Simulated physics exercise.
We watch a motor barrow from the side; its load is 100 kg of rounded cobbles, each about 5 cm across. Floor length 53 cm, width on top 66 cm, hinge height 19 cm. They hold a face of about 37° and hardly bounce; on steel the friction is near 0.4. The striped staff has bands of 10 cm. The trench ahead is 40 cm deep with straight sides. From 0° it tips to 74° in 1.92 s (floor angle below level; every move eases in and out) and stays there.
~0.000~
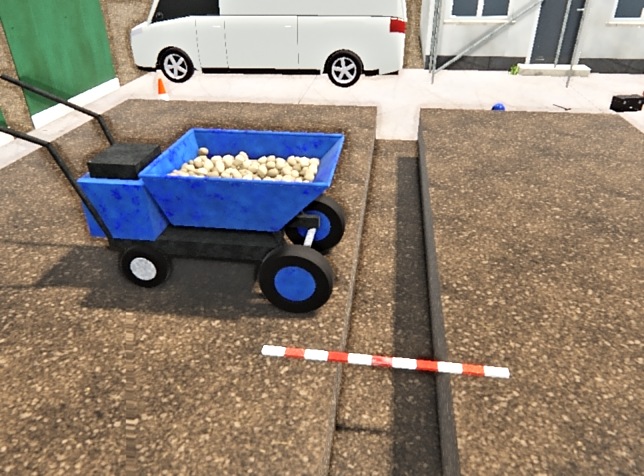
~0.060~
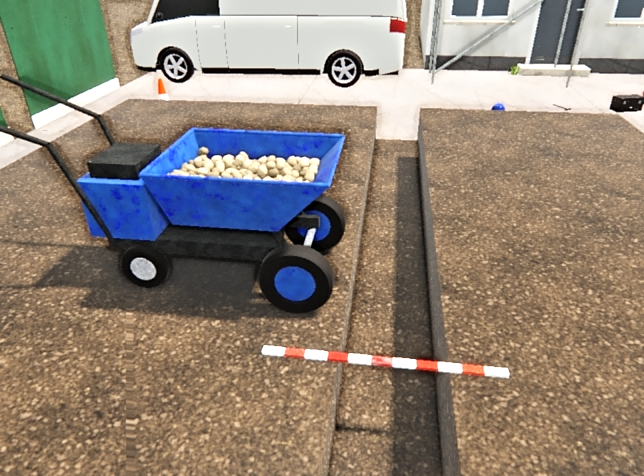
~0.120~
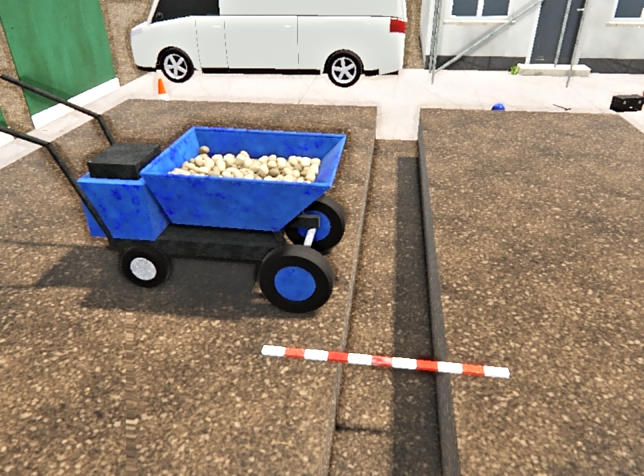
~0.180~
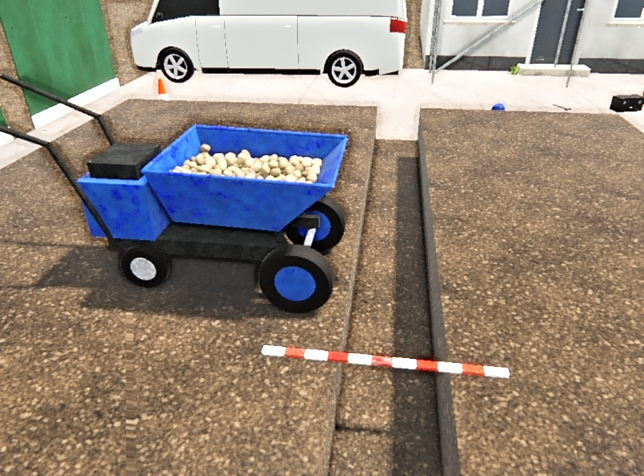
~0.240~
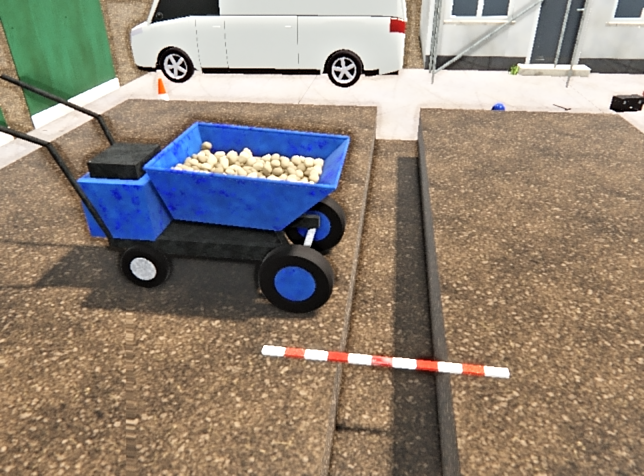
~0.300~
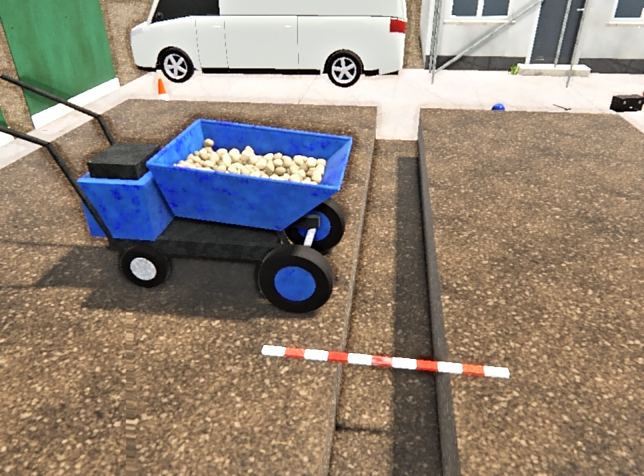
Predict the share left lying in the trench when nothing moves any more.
Close to 50 in a hundred.
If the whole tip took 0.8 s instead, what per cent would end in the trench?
It would be near 35 per cent.
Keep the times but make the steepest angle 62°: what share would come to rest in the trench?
It would be near 65 per cent.
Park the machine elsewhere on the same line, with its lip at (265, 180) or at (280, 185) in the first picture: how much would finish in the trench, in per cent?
About 100 and 100 per cent.
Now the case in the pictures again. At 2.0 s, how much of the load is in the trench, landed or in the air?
About 35 per cent by then.
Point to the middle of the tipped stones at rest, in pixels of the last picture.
Near (431, 323).
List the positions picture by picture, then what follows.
The first frame shows lip at (328, 186), floor tilted 0°, highest stones at (253, 164).
The second frame shows lip at (329, 186), floor tilted 0°, highest stones at (253, 164); the stones move at 0.1 m/s on average.
The third frame shows lip at (330, 186), floor tilted 1°, highest stones at (254, 163); the stones move at 0.1 m/s on average.
The fourth frame shows lip at (332, 187), floor tilted 2°, highest stones at (230, 161); the stones move at 0.2 m/s on average.
In the fifth frame, the skip is at 3°, its lip at (335, 188); the top of the load is at (232, 159); the stones move at 0.2 m/s on average.
The sixth frame shows lip at (338, 190), floor tilted 5°, highest stones at (225, 157); the stones move at 0.3 m/s on average.
After 1.4 s the floor is at 62°; 100 % in the skip; the foremost stones are at (412, 245).
After 2.0 s the floor is at 74°; 23 % in the skip, 34 % in the trench, 43 % past the trench; the foremost stones are at (538, 280).
After 2.4 s the floor is at 74°; 3 % in the skip, 47 % in the trench, 50 % past the trench; the foremost stones are at (591, 278).
After 4.3 s the floor is at 74°; 0 % in the skip, 50 % in the trench, 50 % past the trench; the foremost stones are at (622, 285).
